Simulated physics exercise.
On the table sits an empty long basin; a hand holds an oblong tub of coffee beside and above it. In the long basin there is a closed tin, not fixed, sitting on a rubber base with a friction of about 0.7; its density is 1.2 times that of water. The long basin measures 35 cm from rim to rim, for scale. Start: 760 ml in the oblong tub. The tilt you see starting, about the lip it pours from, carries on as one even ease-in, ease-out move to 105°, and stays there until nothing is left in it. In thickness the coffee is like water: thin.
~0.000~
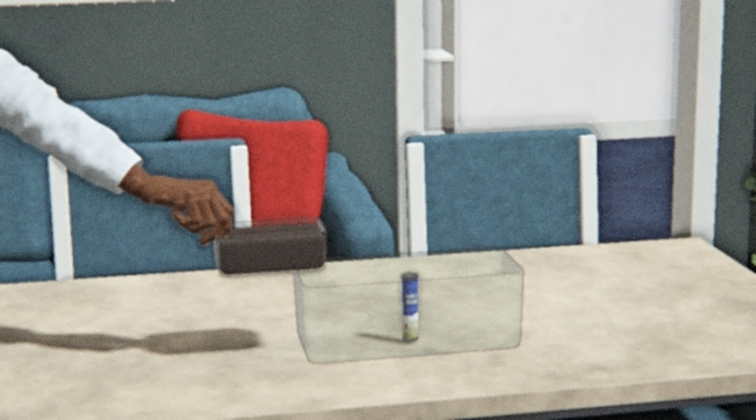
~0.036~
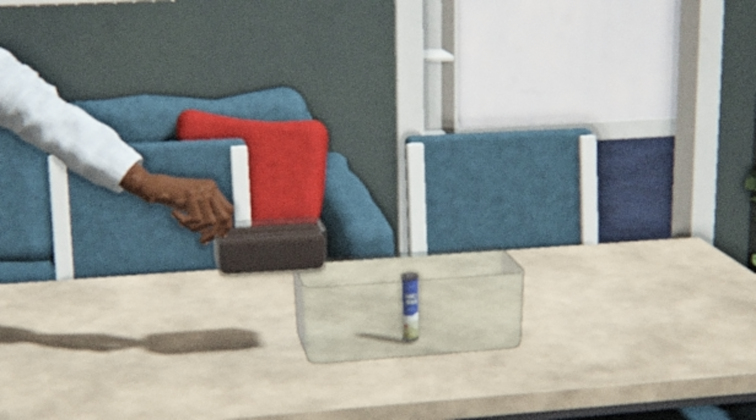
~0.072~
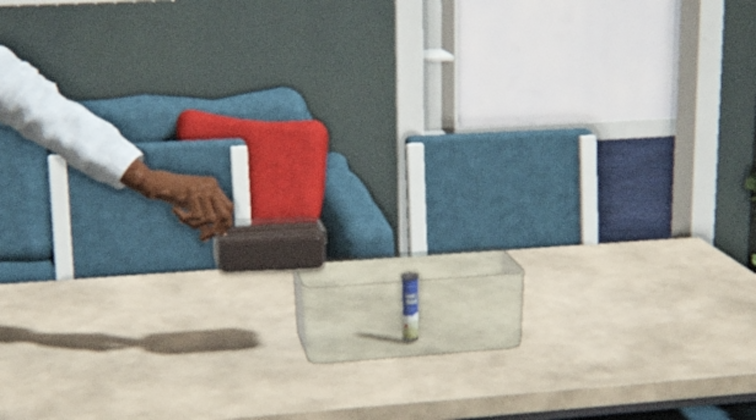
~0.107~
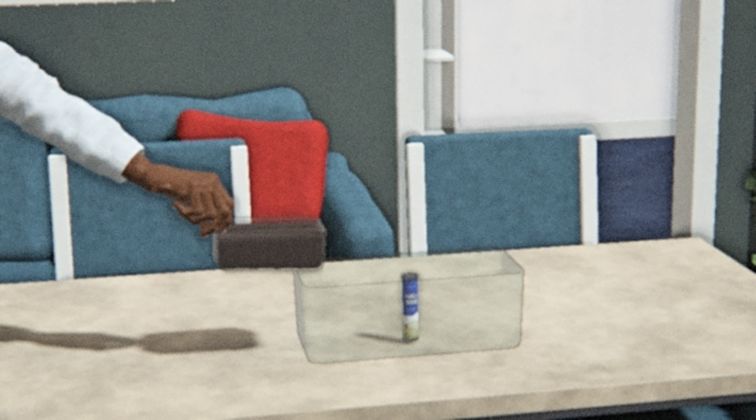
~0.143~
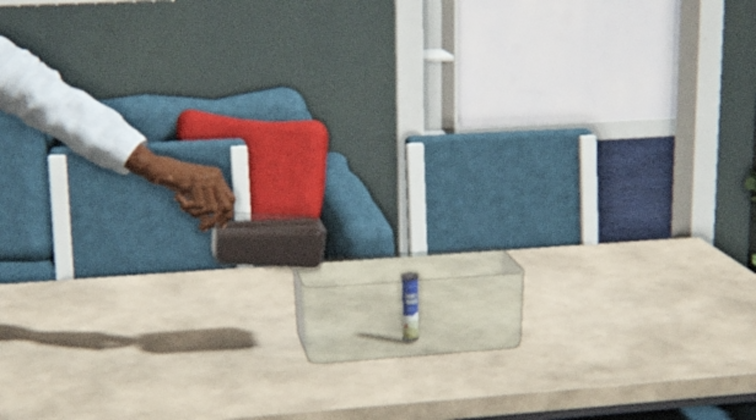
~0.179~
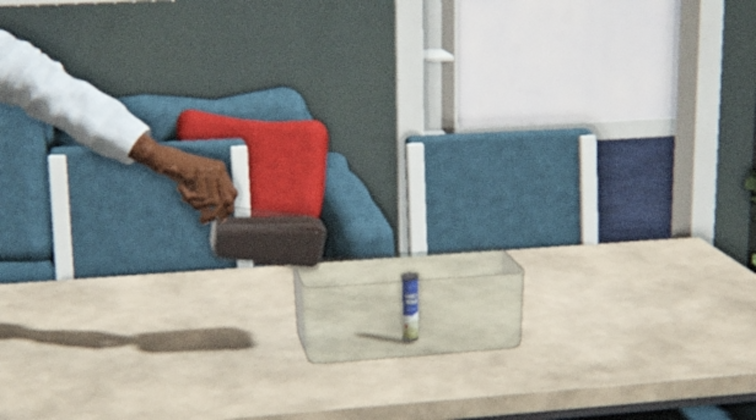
A pale stone-look tabletop is seen from slightly above, before blue chairs, blue cushions, a red cushion and a dark grey wall. A clear long basin sits on it holding a small closed blue-labelled tin, while at left a white-sleeved hand holds a dark oblong tub. The hand stays still with the level tub, then slowly tilts it slightly rightward, its left end rising; the camera stays fixed.
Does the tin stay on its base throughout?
Bet it can't stay vertical.
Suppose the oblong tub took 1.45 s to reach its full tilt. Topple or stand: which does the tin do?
Result: Tin upright.
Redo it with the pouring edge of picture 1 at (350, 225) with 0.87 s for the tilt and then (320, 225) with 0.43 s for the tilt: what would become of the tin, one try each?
First it stays on its base; then it tips over.
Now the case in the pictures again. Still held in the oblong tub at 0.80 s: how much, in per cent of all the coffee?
I'd estimate some 4 per cent.
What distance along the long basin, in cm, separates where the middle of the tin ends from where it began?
7.0 cm.
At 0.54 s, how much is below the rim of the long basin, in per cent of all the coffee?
I'd estimate some 16 percent of the liquid.
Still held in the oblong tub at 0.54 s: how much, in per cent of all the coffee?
I'd put it near 42 percent.
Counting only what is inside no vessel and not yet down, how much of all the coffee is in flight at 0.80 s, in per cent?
Near 5 per cent, I'd say.
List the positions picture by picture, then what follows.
The first picture shows tilt 0°; pouring edge (322, 226); surface from (216, 236) to (321, 230); the long basin's rim runs from (298, 275) to (513, 261); the tin's top is at (410, 279).
The second picture shows tilt 0°; pouring edge (322, 226); surface from (216, 236) to (321, 229).
The third picture shows tilt 2°; pouring edge (322, 226); surface from (216, 235) to (321, 228).
The fourth picture shows tilt 4°; pouring edge (322, 226); surface from (216, 233) to (320, 227).
The fifth picture shows tilt 7°; pouring edge (322, 226); surface from (215, 230) to (320, 225).
The sixth picture shows tilt 11°; pouring edge (322, 226); surface from (215, 226) to (320, 222).
Then, 0.54 s in, the tilt is 71° and 42 per cent is still to pour; the tin stands where it began.
Then, 0.80 s in, the tilt is 103° and 4 per cent is still to pour; the tin leans 32°.
Then, 1.07 s in, the tilt is 105° and 0 per cent is still to pour; the tin lies on its side.
Then, 1.37 s in, the tilt is 105° and 0 per cent is still to pour; the tin lies on its side.
Finally, the tin lies on its side.
